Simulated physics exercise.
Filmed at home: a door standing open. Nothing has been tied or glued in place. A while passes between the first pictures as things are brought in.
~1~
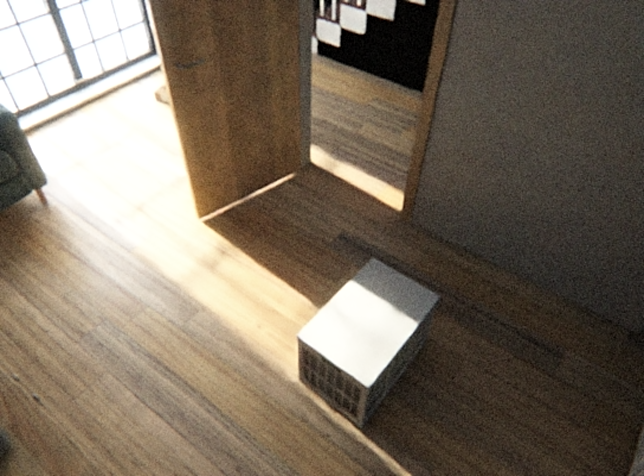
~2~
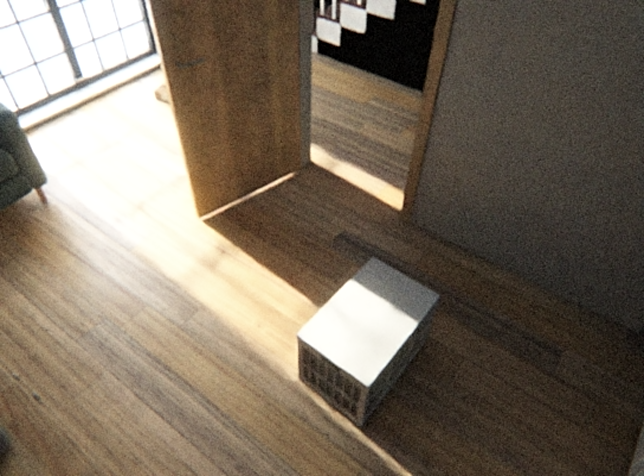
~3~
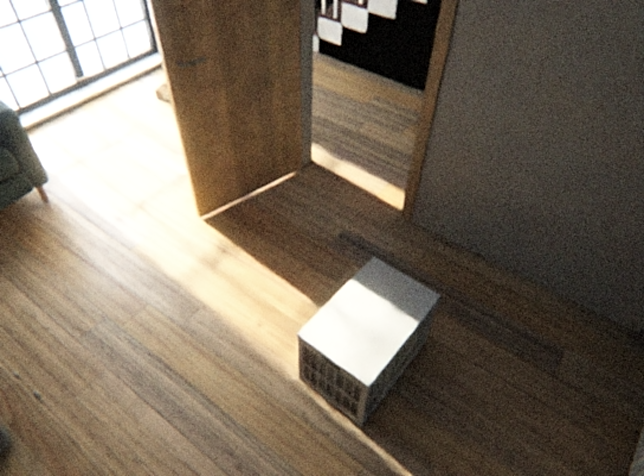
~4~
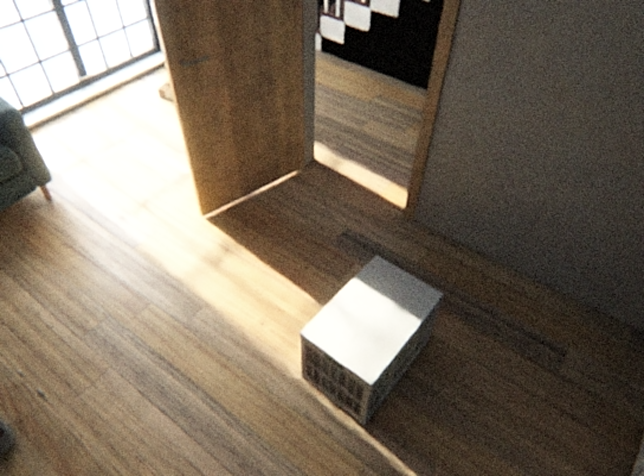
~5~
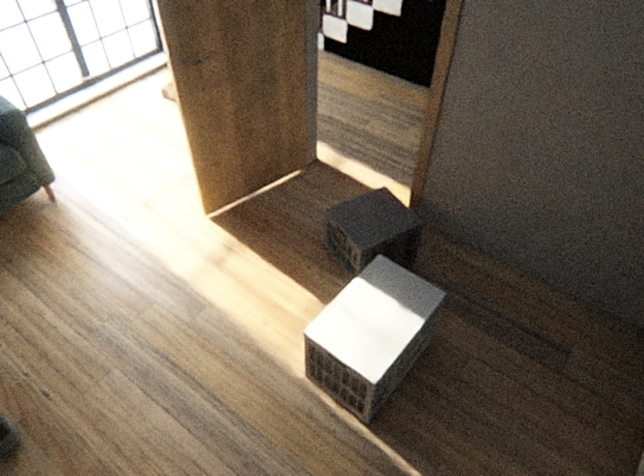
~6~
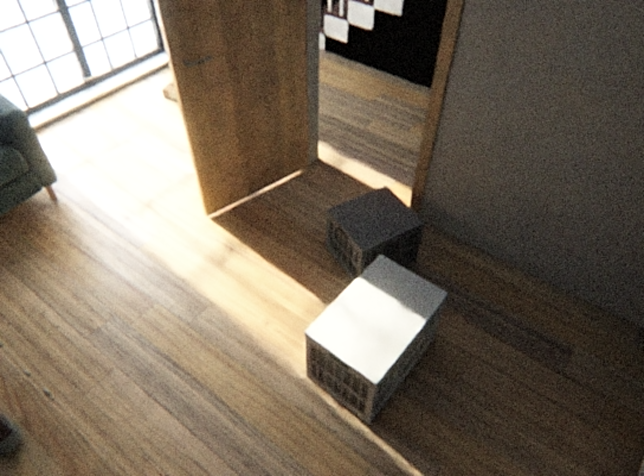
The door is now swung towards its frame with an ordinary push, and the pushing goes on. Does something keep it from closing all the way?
Yep, watching it, the door gets hung up on the way.
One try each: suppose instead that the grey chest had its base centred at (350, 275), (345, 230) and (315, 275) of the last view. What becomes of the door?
It ends up closed first, gets caught second and ends up closed third.
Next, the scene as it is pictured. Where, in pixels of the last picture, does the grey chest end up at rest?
At about (397, 234).
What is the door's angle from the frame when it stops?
Angle: About 30°.
Then, 0.60 s after the last picture, door 85° open.
Then, 1.10 s after the last picture, door 48° open.
Then, 1.30 s after the last picture, door 38° open; grey chest slid a little near (386, 235).
At rest, door 32° open; moved from the start, grey chest; white chest in place. Seen from the same camera at the end, grey chest near (397, 234).
